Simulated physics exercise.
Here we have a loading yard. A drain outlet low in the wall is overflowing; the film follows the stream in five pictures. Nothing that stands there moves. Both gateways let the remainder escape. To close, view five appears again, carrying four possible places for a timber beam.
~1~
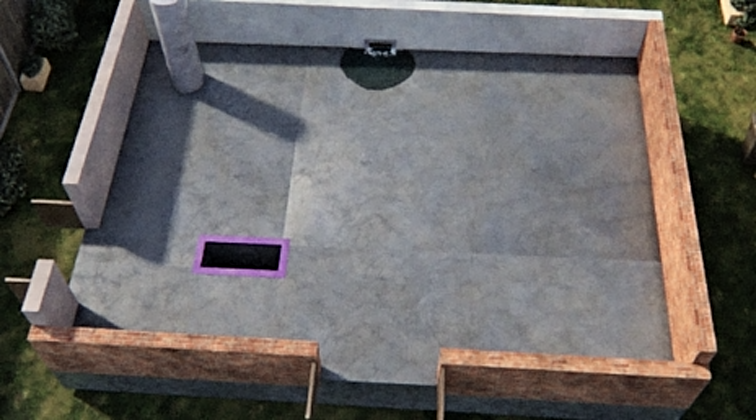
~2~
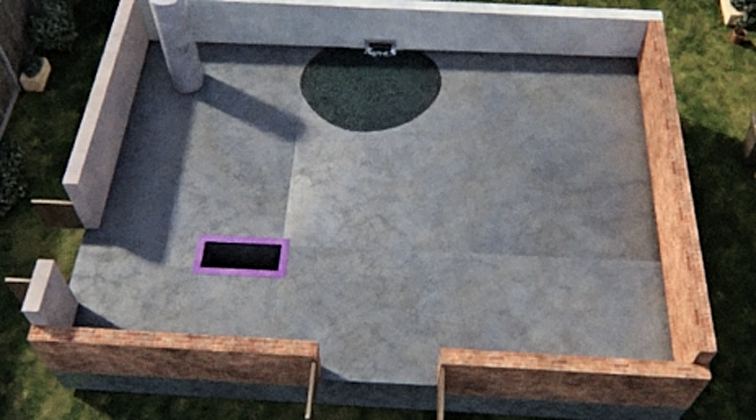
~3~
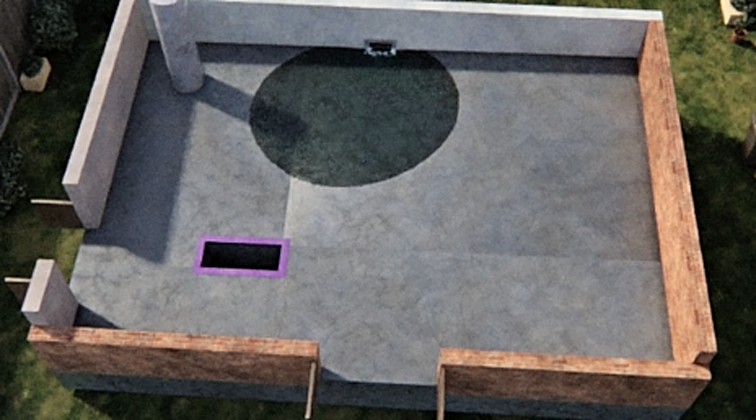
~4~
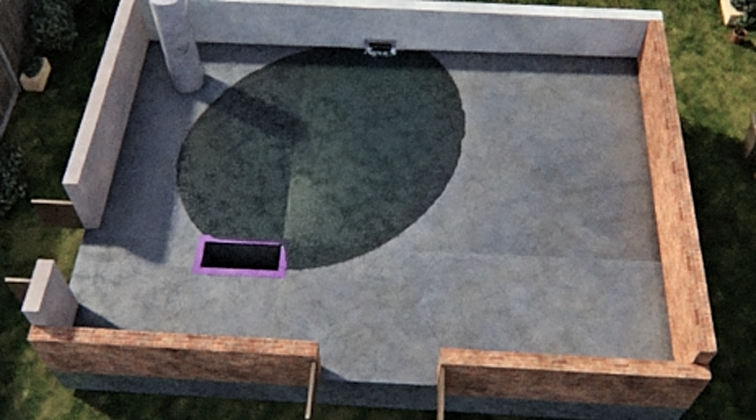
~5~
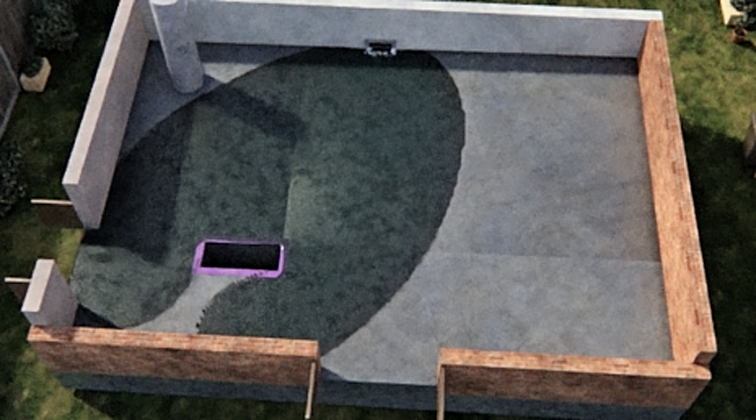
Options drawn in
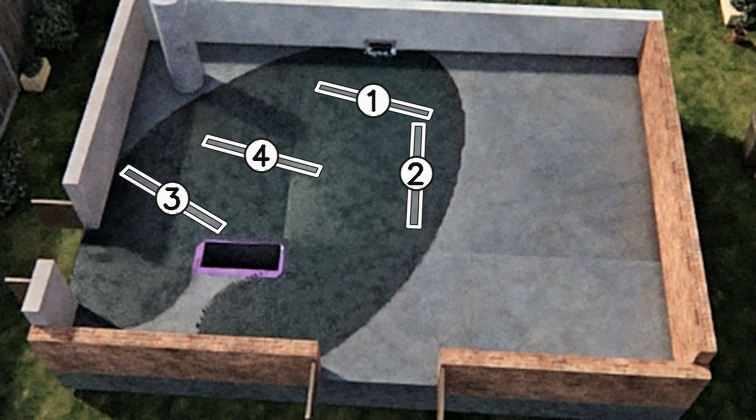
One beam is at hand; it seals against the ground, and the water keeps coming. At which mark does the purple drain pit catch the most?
Place 3 does it best.
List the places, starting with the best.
Best to worst: 3, 2, 4, 1.
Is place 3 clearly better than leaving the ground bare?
Yes, it helps clearly.
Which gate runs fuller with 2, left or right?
The left gate.
On the marked copy, 1 from (318, 86) to (430, 114); 2 from (413, 226) to (418, 124); 3 from (124, 170) to (221, 227); 4 from (205, 140) to (318, 171).
With 1, about 9 % of the stream runs into the purple drain pit, about 89 % out by the gates.
With 2, about 36 % of the stream runs into the purple drain pit, about 62 % out by the gates.
With 3, about 59 % of the stream runs into the purple drain pit, about 39 % out by the gates.
With 4, about 27 % of the stream runs into the purple drain pit, about 73 % out by the gates.
